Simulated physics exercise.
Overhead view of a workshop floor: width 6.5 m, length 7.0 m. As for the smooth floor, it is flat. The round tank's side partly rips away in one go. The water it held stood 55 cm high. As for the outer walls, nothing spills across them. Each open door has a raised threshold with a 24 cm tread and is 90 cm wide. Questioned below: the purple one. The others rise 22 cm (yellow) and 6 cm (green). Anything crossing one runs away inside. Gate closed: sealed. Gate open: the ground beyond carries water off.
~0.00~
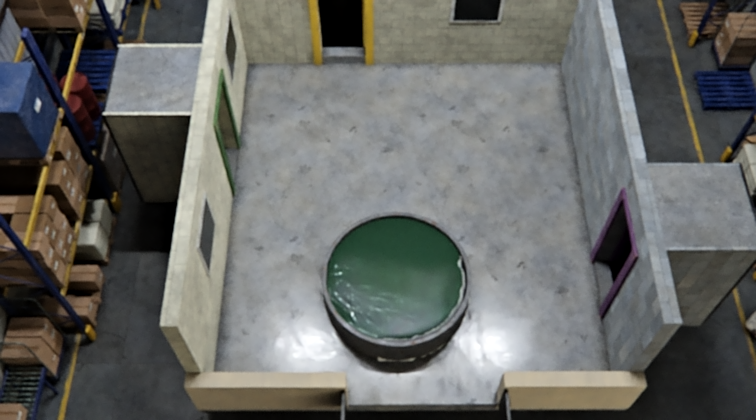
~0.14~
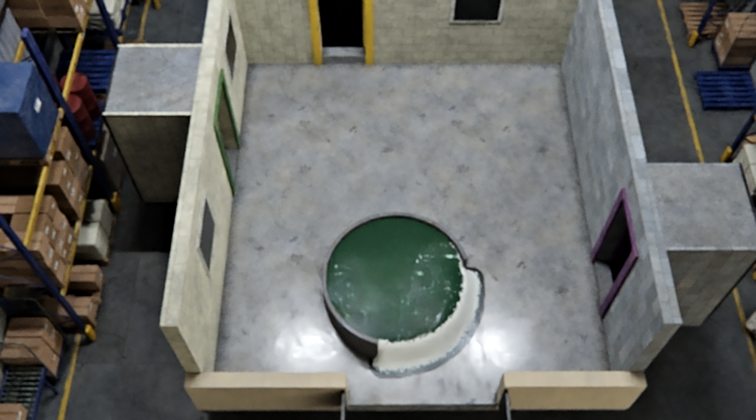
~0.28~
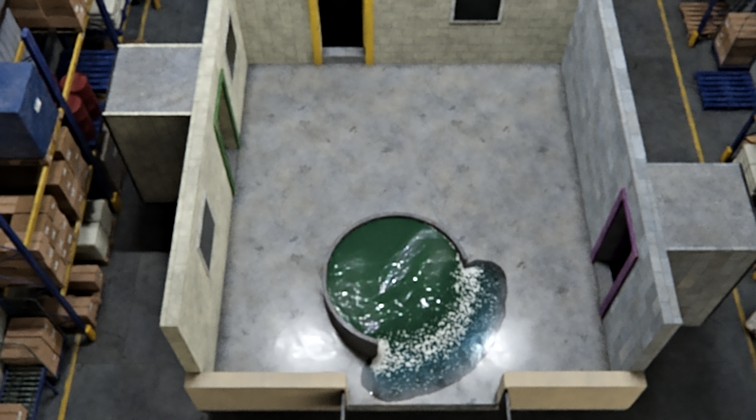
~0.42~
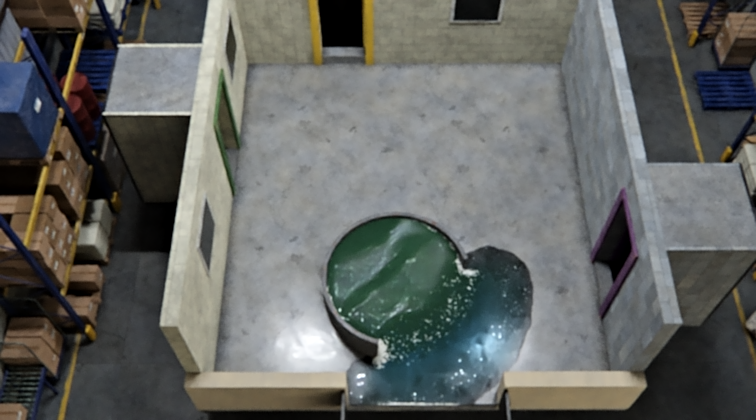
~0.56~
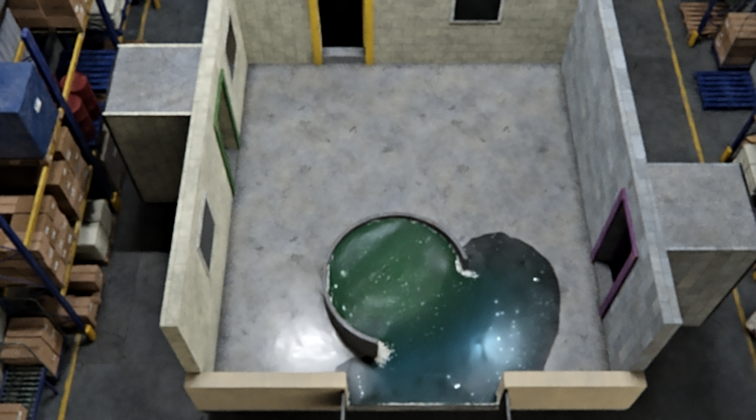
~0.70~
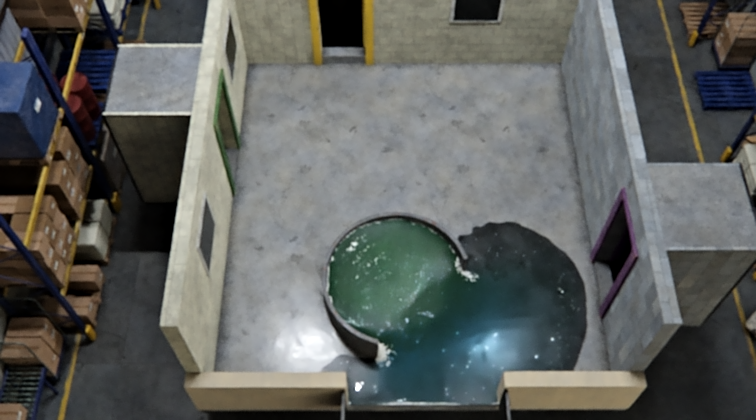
Green water bursting through the torn side of a round tank and spreading in a dark pool across a walled workshop floor.
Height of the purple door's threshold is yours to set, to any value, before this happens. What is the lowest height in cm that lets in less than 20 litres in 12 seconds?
14.5 cm.
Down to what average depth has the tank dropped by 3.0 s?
Some 13 cm.
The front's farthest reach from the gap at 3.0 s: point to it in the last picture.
Front tip: Approx. (571, 124) px.
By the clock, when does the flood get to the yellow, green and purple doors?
Yellow 6.5 s, green 9.5 s, purple 0.8 s.
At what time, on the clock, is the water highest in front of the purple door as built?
The level tops out near 2.4 seconds.
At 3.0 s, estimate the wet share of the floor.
Near 25 per cent of the open floor.
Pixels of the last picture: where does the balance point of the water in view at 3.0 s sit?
Approximately (494, 308).
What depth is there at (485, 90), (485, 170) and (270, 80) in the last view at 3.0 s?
About 0, 0 and 0 cm.
After 1.4 s water covers 20 % of the floor, deepest (38 cm) near (614, 389); 15 cm at the purple door, 3 litres in over its 12 cm threshold.
After 3.0 s water covers 25 % of the floor, deepest (28 cm) near (614, 389); 16 cm at the purple door, 32 litres in over its 12 cm threshold.
After 12.0 s water covers 80 % of the floor, deepest (6 cm) near (256, 75); 3 cm at the purple door, 38 litres in over its 12 cm threshold.
At the purple door as built, the water arrived by 0.8 s and peaked near 19 cm at 2.4 s.
With a threshold of 12.5 cm, 34 litres would have come in within the 12 s; with 16.5 cm, 9 litres. So under 20 litres takes about 14.5 cm.
